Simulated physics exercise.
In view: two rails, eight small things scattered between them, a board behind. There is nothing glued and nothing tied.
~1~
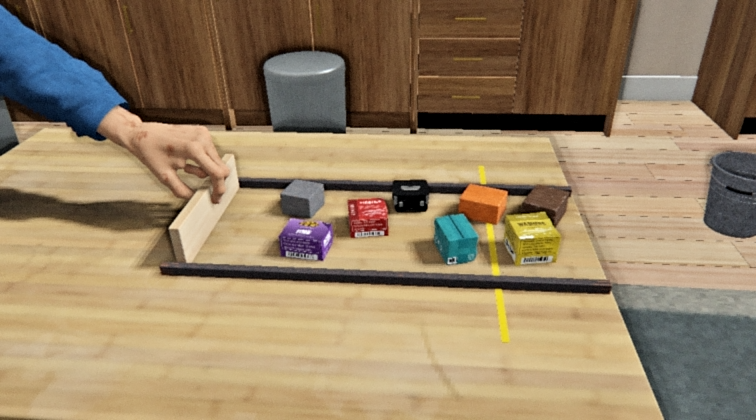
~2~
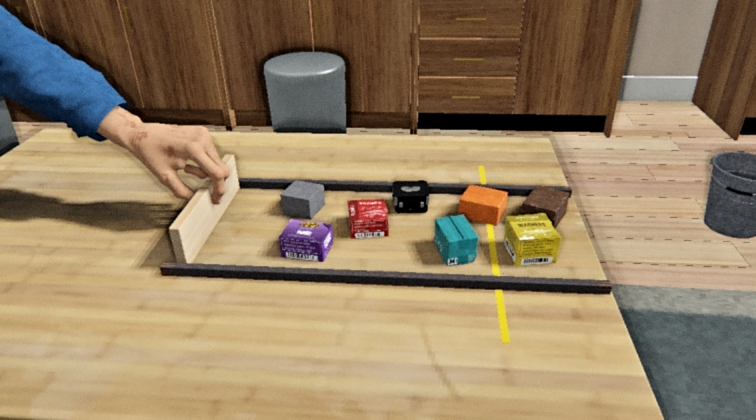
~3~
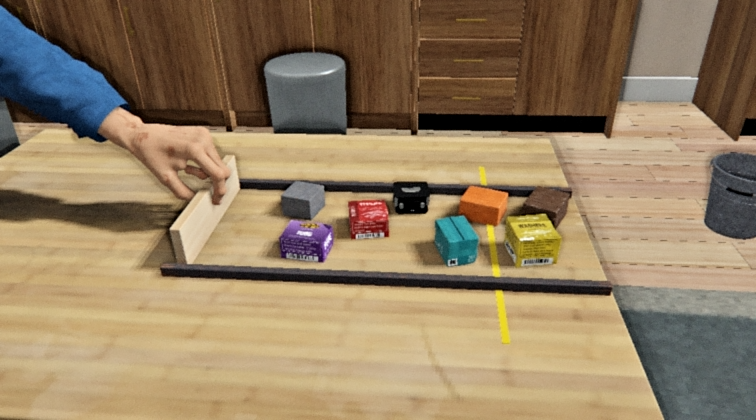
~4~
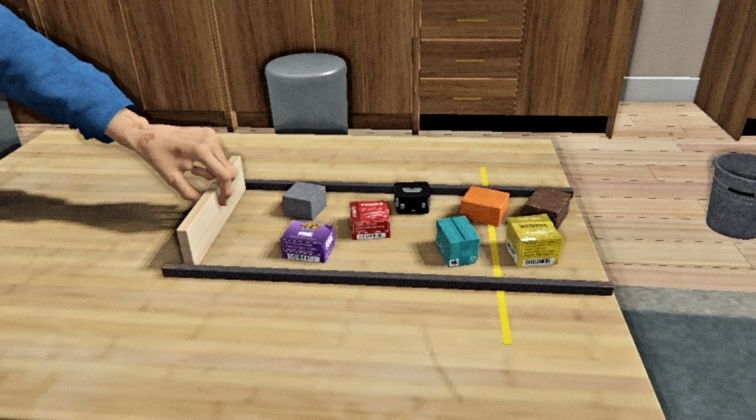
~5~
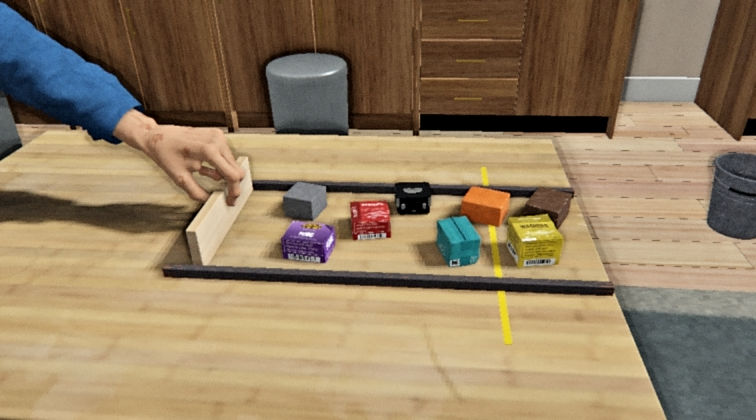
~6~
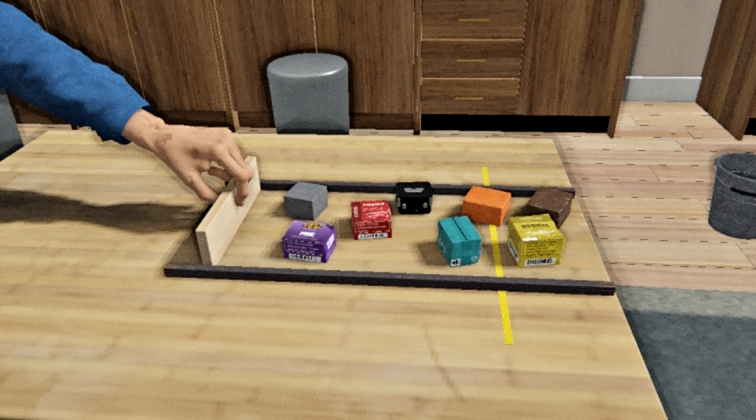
On a wooden table, a hand slides a board slightly right behind eight small objects.
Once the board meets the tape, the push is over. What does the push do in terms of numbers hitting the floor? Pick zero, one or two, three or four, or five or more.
It sends one or two to the floor.
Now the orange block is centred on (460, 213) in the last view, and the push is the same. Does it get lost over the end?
It is still up.
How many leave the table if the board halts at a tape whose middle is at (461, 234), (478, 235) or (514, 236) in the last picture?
Respectively 1, 1 and 3.
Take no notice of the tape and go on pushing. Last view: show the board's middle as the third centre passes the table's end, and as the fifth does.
First around (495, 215), then around (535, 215).
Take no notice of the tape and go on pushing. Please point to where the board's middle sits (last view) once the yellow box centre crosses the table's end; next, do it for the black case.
Near (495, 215), then near (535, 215).
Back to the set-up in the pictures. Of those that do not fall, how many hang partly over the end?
That would be 2.
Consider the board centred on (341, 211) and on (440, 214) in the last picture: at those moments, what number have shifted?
So far 3, and 8 at the second.
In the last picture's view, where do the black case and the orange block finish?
In the last picture the black case sits around (541, 203) and the orange block around (582, 209).
Soon after, none off yet; brown block at rest near (548, 209); yellow box at rest near (534, 241); orange block at rest near (486, 206).
After that, none off yet; brown block at rest near (548, 209); yellow box at rest near (534, 241); orange block displaced a little near (498, 206).
In the end, the number that fall off is one or two; gone, brown block.
